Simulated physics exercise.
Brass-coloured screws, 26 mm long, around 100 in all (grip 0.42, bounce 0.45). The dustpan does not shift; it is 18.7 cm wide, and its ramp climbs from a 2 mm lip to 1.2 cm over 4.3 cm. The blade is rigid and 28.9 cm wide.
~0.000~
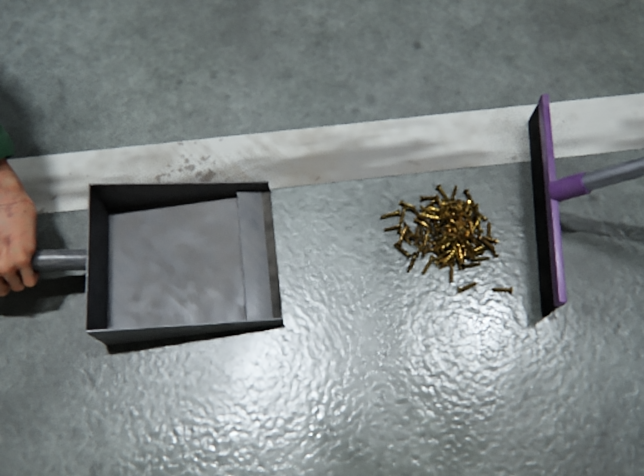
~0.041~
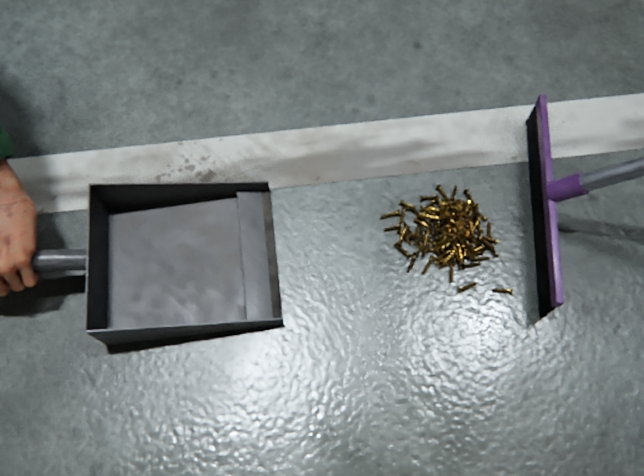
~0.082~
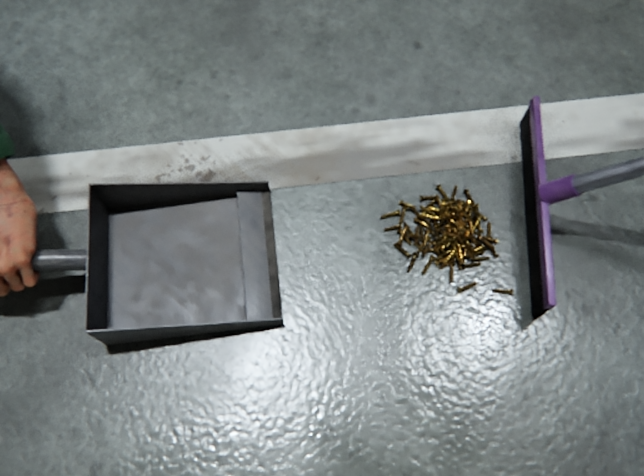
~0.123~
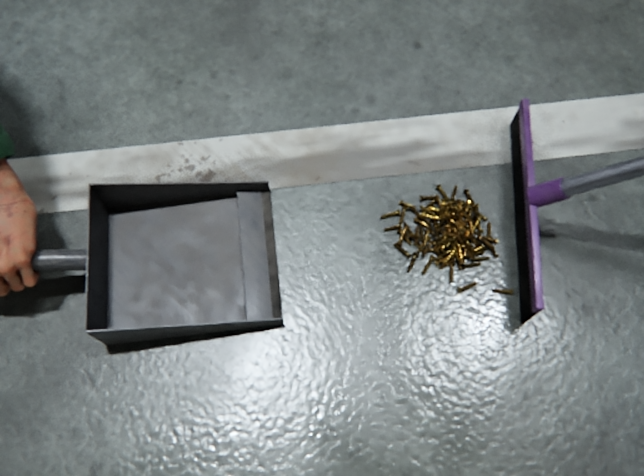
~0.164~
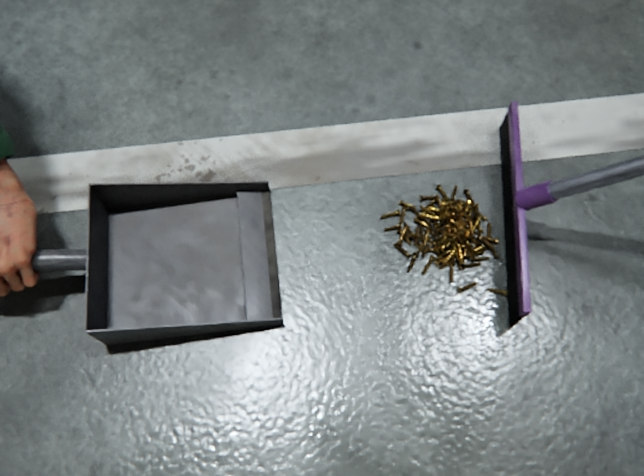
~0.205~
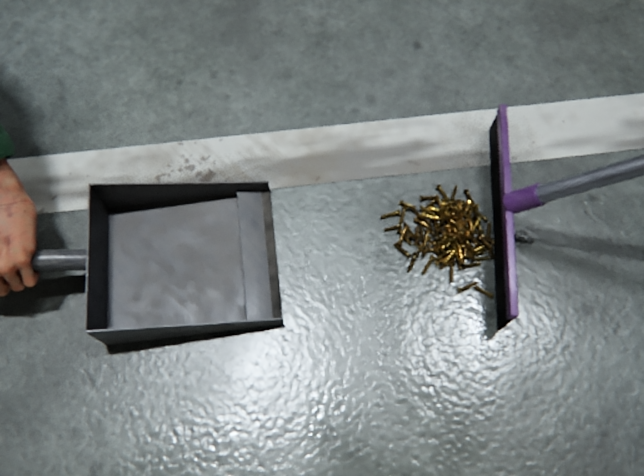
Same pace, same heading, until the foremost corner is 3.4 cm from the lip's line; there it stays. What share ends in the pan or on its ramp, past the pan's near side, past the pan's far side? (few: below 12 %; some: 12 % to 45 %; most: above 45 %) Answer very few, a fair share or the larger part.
In the pan or on its ramp: Very few; past the pan's near side: Very few; past the pan's far side: Very few.
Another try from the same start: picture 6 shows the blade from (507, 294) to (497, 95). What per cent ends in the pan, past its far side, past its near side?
Pan 10, far 25, near 0.
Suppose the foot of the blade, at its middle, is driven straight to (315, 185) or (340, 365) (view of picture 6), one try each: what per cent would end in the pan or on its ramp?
Some 10 and 0 per cent.
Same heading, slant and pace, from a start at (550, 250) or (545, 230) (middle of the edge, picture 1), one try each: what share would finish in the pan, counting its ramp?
Some 0 and 0 per cent.
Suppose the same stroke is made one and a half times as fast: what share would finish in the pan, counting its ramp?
It would be near 5 per cent.
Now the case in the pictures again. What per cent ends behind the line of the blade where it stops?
Roughly 0 per cent.
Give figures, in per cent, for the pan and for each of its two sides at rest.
Pan 0, near side 5, far side 0.
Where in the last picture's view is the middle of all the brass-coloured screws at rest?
At about (303, 252).
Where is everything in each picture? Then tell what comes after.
In the first frame, blade from (559, 302) to (543, 101), moved 0.0 cm, 0 of the pieces shifted so far; middle of the pieces at (446, 230); pan at (177, 265).
In the second frame, blade from (557, 303) to (540, 102), moved 0.3 cm, 0 of the pieces shifted so far; middle of the pieces at (446, 230).
In the third frame, blade from (549, 305) to (534, 104), moved 1.3 cm, 0 of the pieces shifted so far; middle of the pieces at (446, 230).
In the fourth frame, blade from (537, 308) to (523, 106), moved 2.8 cm, 0 of the pieces shifted so far; middle of the pieces at (446, 230).
In the fifth frame, blade from (524, 312) to (512, 109), moved 4.4 cm, 1 of the pieces shifted so far; middle of the pieces at (446, 230).
In the sixth frame, blade from (512, 315) to (501, 112), moved 6.0 cm, 1 of the pieces shifted so far; middle of the pieces at (446, 230); pan at (177, 265). The blade's pace is about 0.39 m/s, heading 9 degrees towards the viewer's side.
Then, at 0.50 s, middle of the blade 18 cm from the lip; 0 % over the lip, far side 0 %, near side 0 %.
After 0.70 s, middle of the blade 11 cm from the lip; 0 % over the lip, far side 0 %, near side 0 %.
Then, at 1.01 s, middle of the blade 6 cm from the lip; 0 % over the lip, far side 0 %, near side 5 %.
At rest (1.4 s), pan 0 %, near side 5 %, far side 0 %, in front of the lip or behind the blade 95 %.
